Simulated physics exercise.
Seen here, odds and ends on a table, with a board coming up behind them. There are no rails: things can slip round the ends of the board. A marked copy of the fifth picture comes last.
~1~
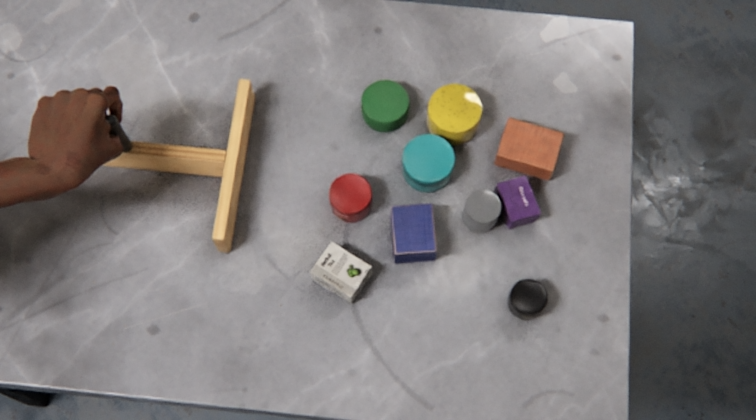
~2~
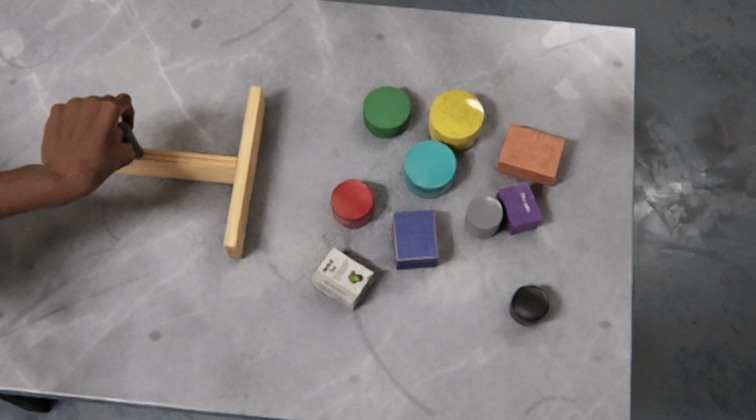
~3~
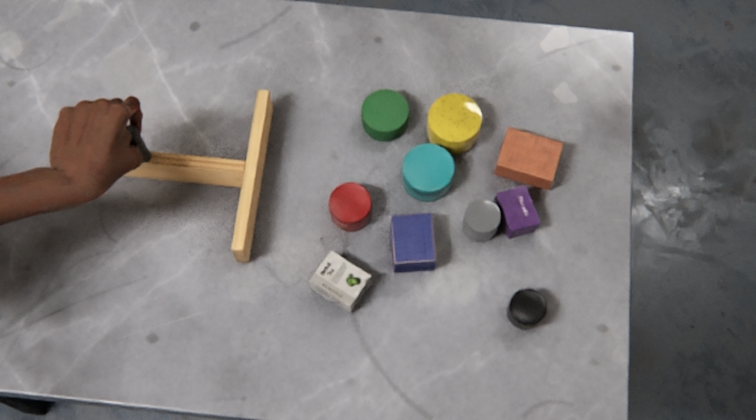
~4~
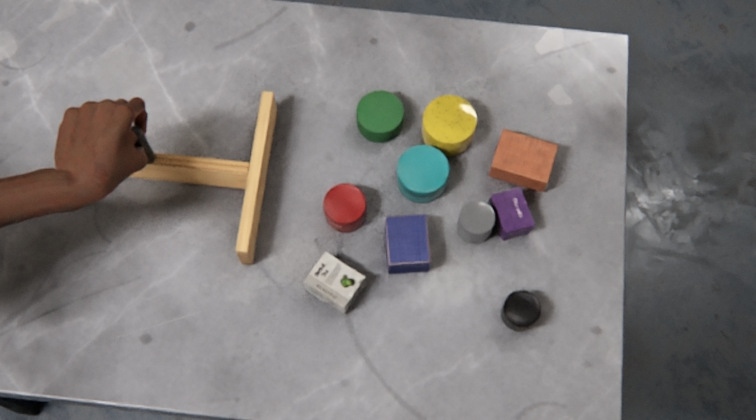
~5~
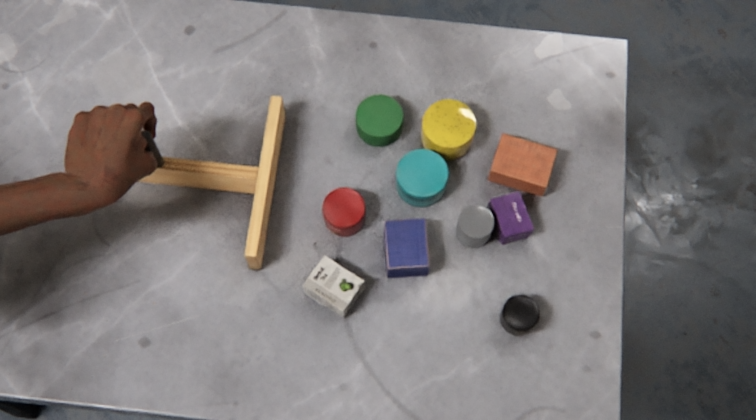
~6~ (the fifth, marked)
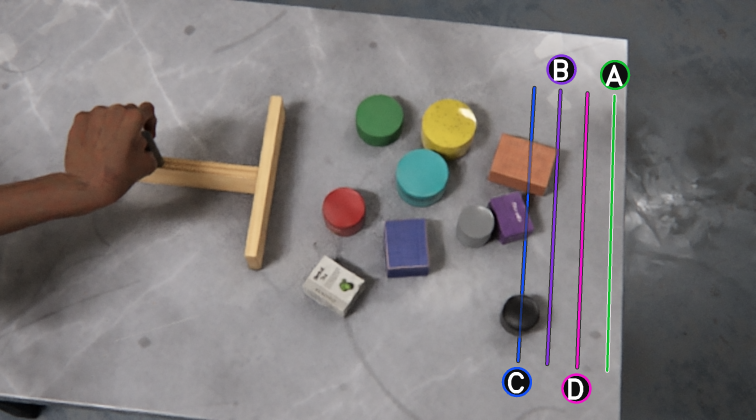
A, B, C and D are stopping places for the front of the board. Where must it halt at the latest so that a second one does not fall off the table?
It can go as far as B.
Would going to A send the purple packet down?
Yes.
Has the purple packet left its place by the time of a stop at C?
Yes.
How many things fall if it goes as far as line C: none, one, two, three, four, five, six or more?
By then, none.
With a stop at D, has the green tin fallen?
By then, no.
On the marked copy, A at (611, 226); B at (554, 220); C at (527, 217); D at (583, 223).
Following B. Soon after the start, board (368, 184); white packet (360, 303); green tin (406, 123).
Later, board (474, 196); orange block (551, 166); purple packet (541, 212).
In the end, board (556, 204); purple packet (621, 218); grey pot (614, 251); none fallen.
As for the rest, A drops six; C is within the limit but short; D drops two.
